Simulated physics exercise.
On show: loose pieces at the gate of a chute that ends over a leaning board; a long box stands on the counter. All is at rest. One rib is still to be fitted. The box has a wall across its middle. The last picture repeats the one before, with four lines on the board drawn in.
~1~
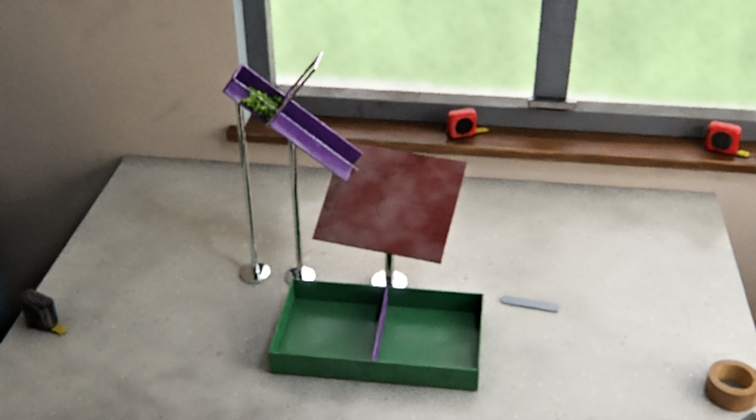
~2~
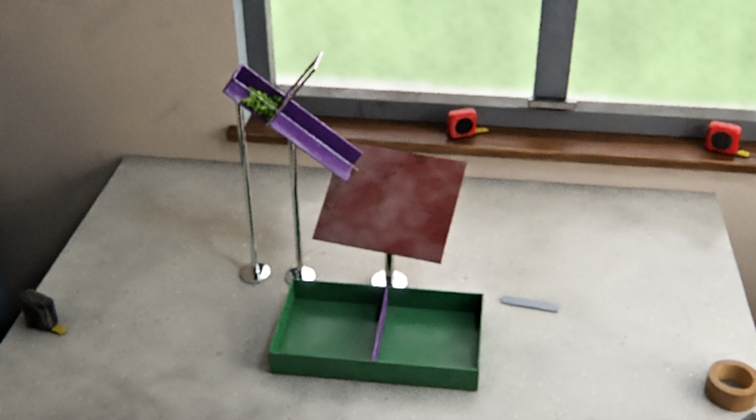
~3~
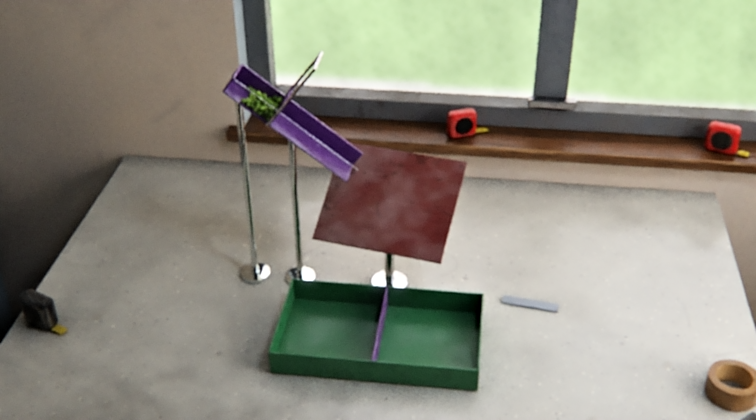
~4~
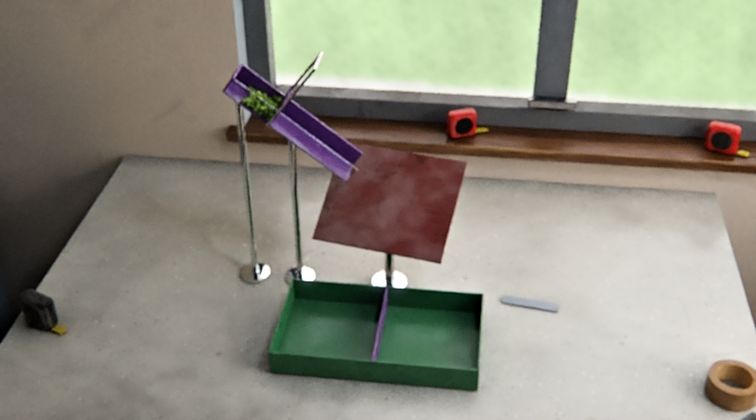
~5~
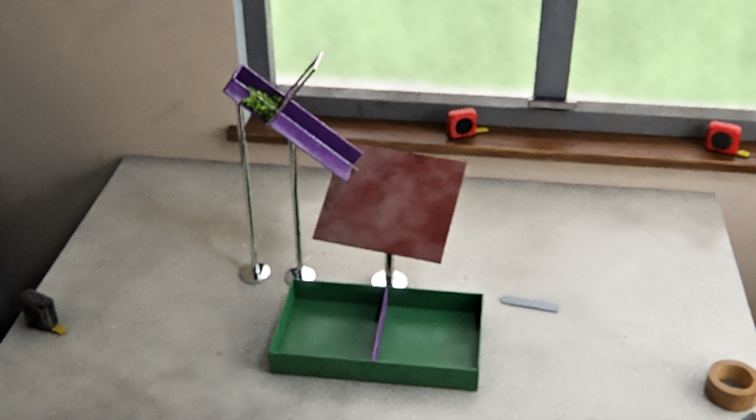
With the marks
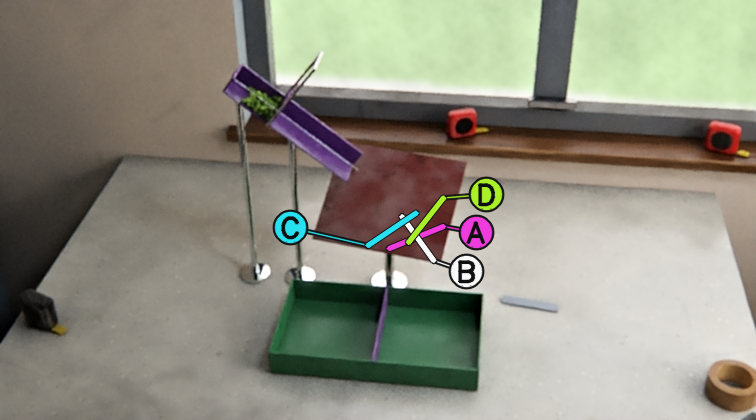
Nothing moved at all: a clump of small green pieces sat behind the gate of a sloping purple chute, above a tilted dark red board and a green box divided across its middle.
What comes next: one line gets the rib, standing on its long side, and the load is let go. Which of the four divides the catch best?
D is best.
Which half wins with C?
The left half.
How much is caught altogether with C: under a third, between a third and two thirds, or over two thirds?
It is over two thirds.
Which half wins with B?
The right half.
On the marked copy, line A from (443, 226) to (389, 248); line B from (402, 216) to (433, 260); line C from (416, 213) to (368, 245); line D from (443, 198) to (408, 242).
If A is chosen, of what is caught, all but a few in the left half, a small share in the right.
If B is chosen, of what is caught, a small share in the left half, the bulk in the right.
If C is chosen, of what is caught, the bulk in the left half, a small share in the right.
If D is chosen, of what is caught, close to half in the left half, close to half in the right.
